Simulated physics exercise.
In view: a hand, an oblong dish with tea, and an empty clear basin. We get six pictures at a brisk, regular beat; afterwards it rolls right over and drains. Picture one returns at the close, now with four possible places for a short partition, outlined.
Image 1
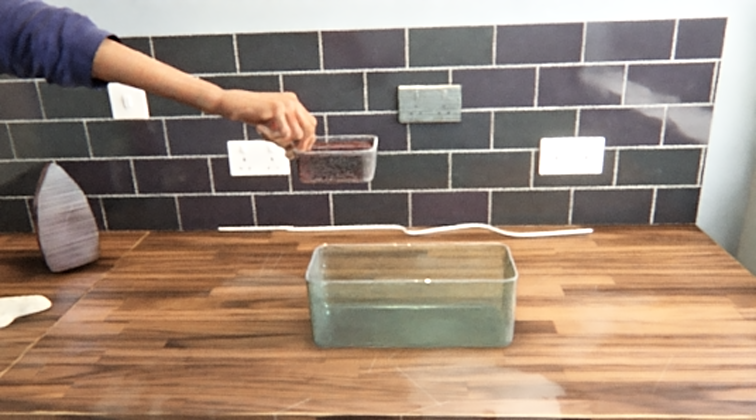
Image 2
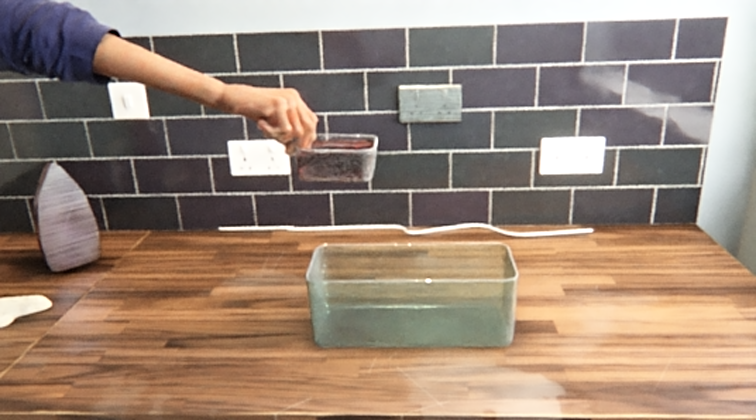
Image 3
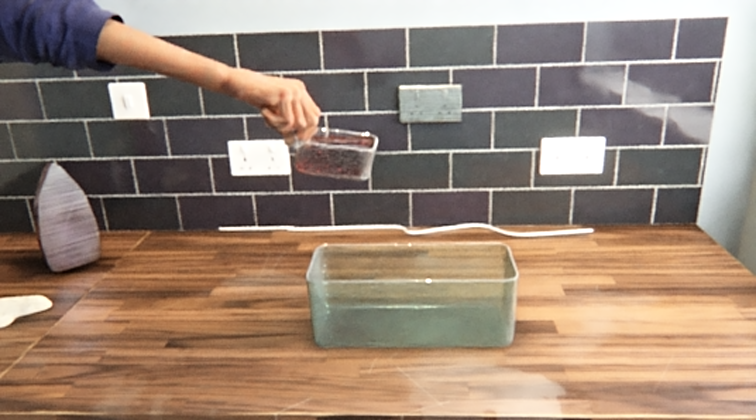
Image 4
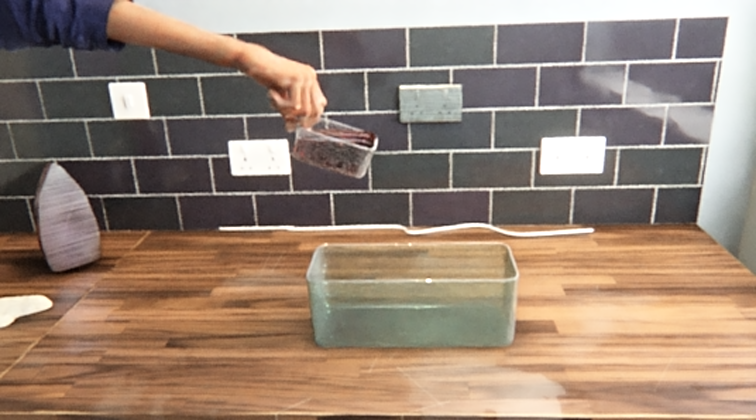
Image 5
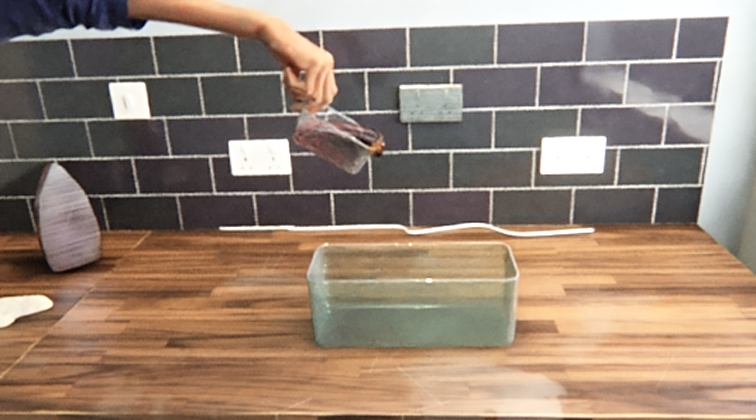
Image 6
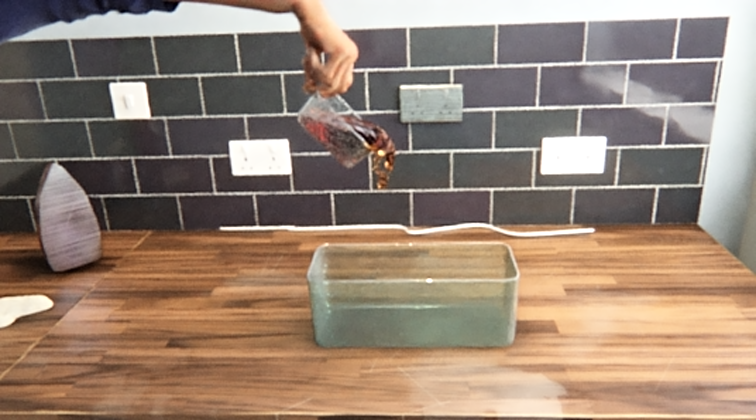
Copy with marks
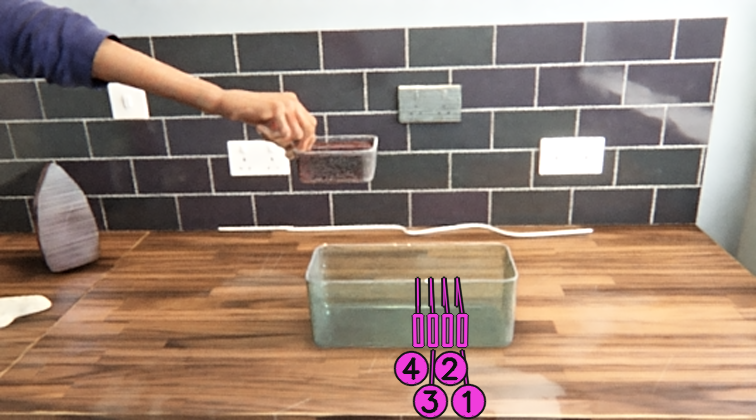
A hand reaching in from the left holds a small clear dish of dark reddish tea above a wood-striped worktop, viewed from the front. Behind are dark tiles with pale sockets, a white cord and a grey pointed object at left, while a clear, greenish-tinted basin stands centrally. The hand tilts the dish steadily rightward, and tea slips over its lip in a brownish stream.
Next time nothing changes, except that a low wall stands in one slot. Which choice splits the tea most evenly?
Best: 1.
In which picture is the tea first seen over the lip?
In picture 4.
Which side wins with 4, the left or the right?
The right one.
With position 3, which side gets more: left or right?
The right side.
On the marked copy, 1 at (462, 350); 2 at (447, 350); 3 at (433, 350); 4 at (418, 350).
With 1, about 50 % ends left of the wall and 46 % right of it; 4 % is lost outside.
With 2, about 32 % ends left of the wall and 64 % right of it; 3 % is lost outside.
With 3, about 20 % ends left of the wall and 76 % right of it; 4 % is lost outside.
With 4, about 13 % ends left of the wall and 84 % right of it; 3 % is lost outside.
